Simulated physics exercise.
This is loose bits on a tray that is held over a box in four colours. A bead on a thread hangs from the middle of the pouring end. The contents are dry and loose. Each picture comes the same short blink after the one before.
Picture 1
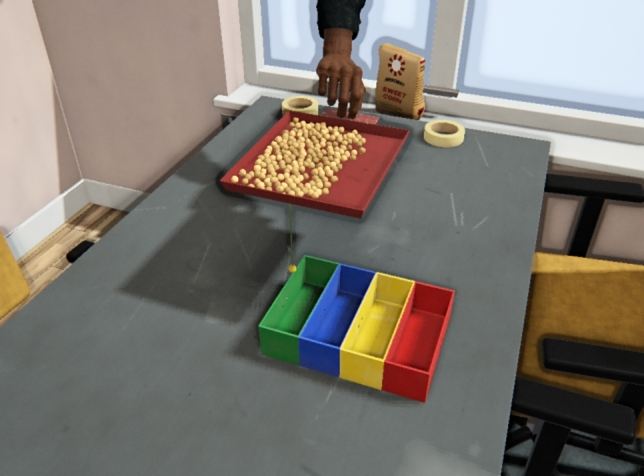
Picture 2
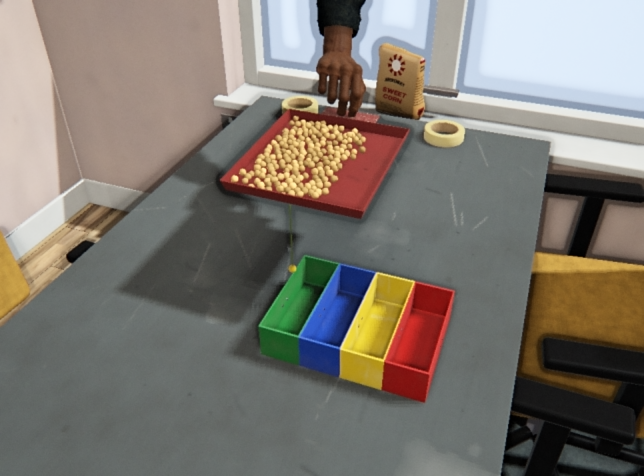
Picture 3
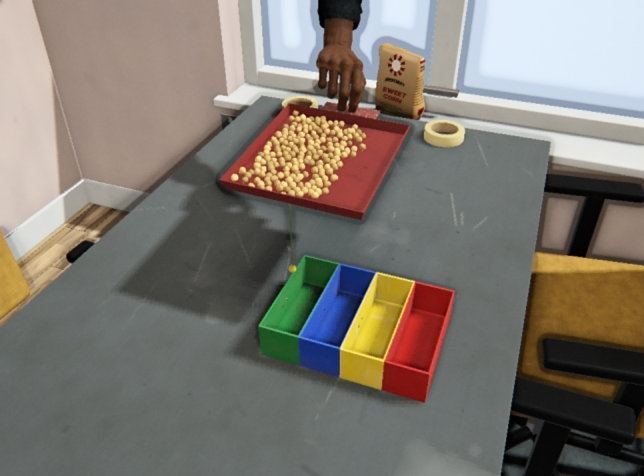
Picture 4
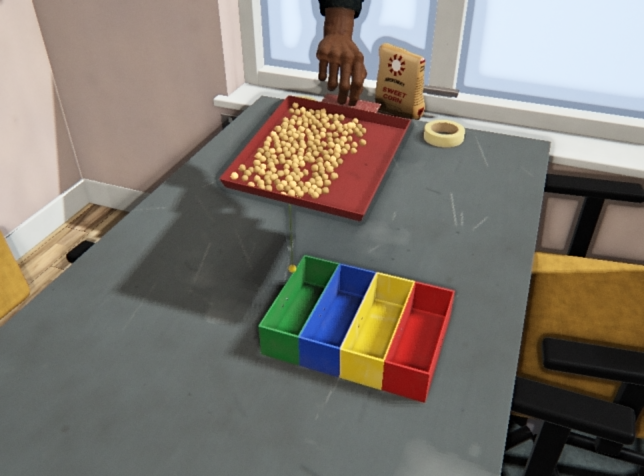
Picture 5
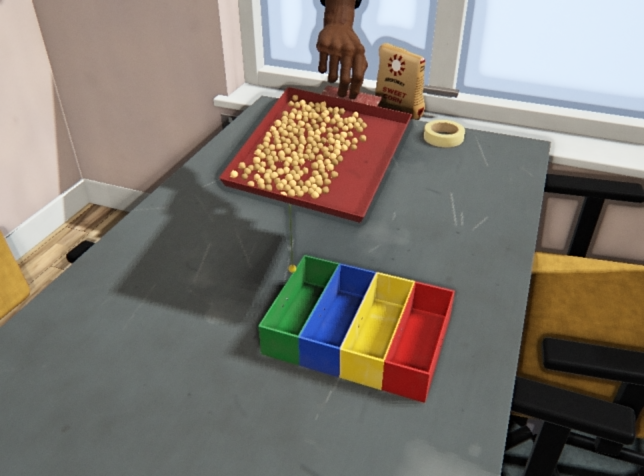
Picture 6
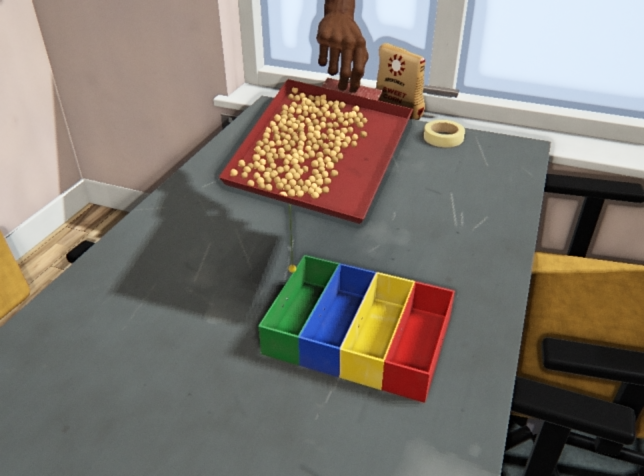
The clip shows a red tray of dried chickpeas above a green, blue, yellow and red box on a gray table; a hand at the tray's far end rises as that end lifts slightly, while the box stays still.
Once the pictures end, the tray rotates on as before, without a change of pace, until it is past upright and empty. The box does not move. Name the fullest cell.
It favours the blue compartment.
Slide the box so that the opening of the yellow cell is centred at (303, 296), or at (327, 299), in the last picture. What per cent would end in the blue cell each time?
First some 10, then 10 per cent.
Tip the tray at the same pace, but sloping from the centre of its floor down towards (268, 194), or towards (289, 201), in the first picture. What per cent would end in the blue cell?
Roughly 0 per cent, and 10 per cent.
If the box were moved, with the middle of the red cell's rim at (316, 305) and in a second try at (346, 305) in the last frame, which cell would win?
At the first place that red cell, at the second the red one.
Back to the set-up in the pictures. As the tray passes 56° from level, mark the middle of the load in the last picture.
Around (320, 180).
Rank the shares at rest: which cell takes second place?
In second place: Green.
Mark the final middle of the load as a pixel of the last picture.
Near (333, 332).
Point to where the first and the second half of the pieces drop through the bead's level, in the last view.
The first part at (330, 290); the rest at (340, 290).
Soon after the last picture, tray tipped steeply; nearly all on the tray; a stray few in the yellow cell; a stray few in the blue cell; a stray few falling or outside the box.
A little later, tray tipped right over; most on the tray; a small part in the yellow cell; a small part in the blue cell; a stray few in the green cell; a small part falling or outside the box.
Later still, tray tipped past a quarter turn; about two thirds in the blue cell; about a quarter in the green cell; a small part in the yellow cell; a stray few in the red cell; a small part falling or outside the box.
At rest, tray tipped past a quarter turn; about two thirds in the blue cell; about a quarter in the green cell; a small part in the yellow cell; a stray few in the red cell; a small part outside the box.
